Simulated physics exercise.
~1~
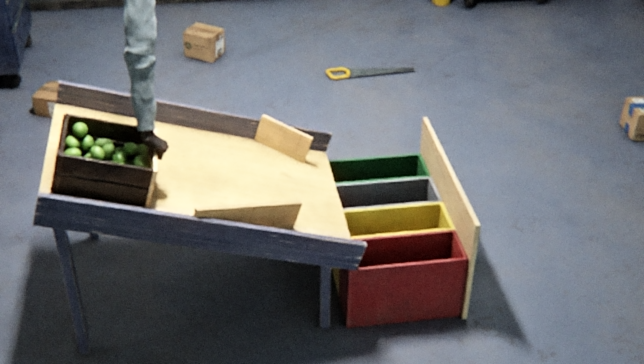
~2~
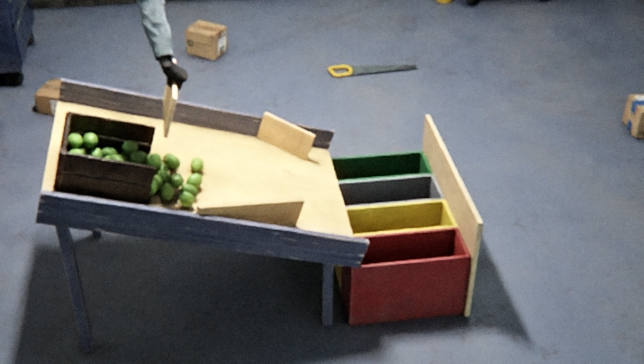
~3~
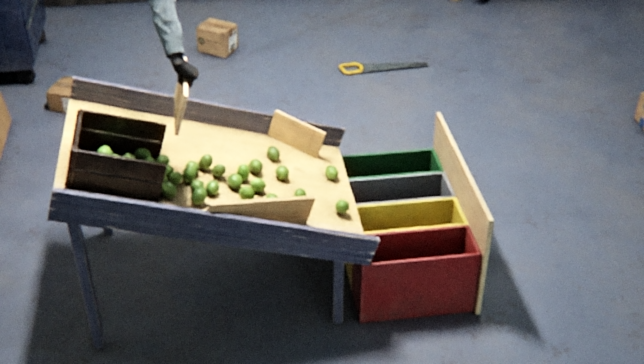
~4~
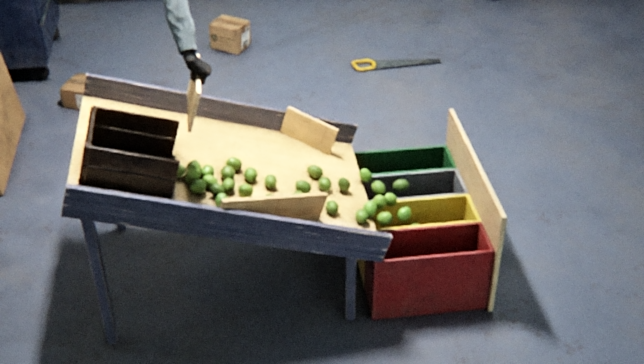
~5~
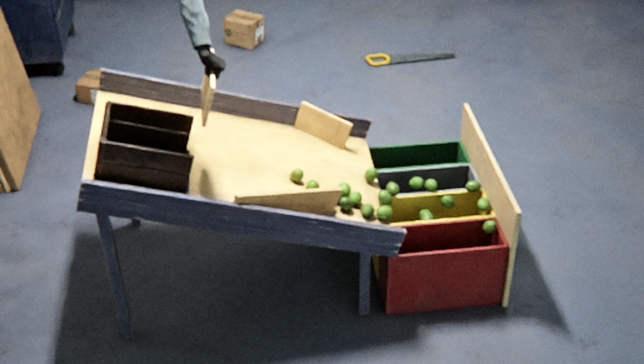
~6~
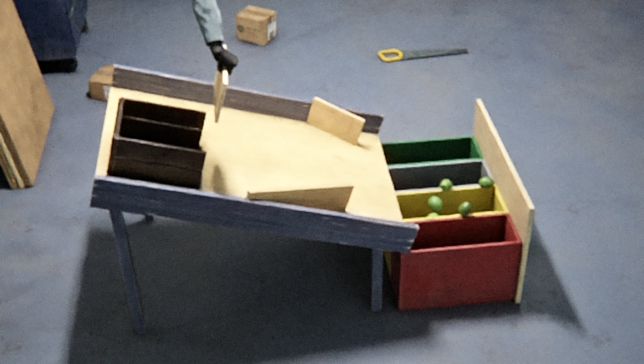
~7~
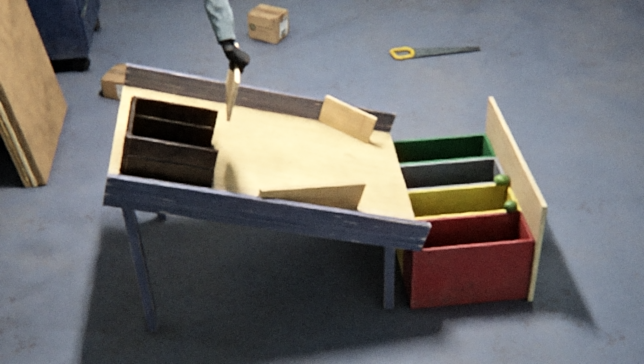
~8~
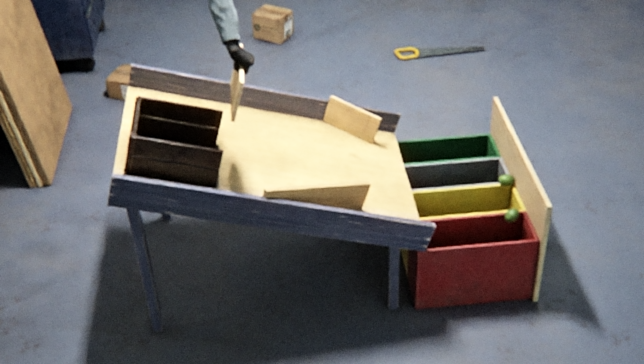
Green limes spill from a dark wooden pen as a gloved hand holds up its gate, rolling right down a sloping walled table past two angled boards and dropping among the coloured bins; the table ends empty, with a couple of limes still visible by the yellow and red ones.
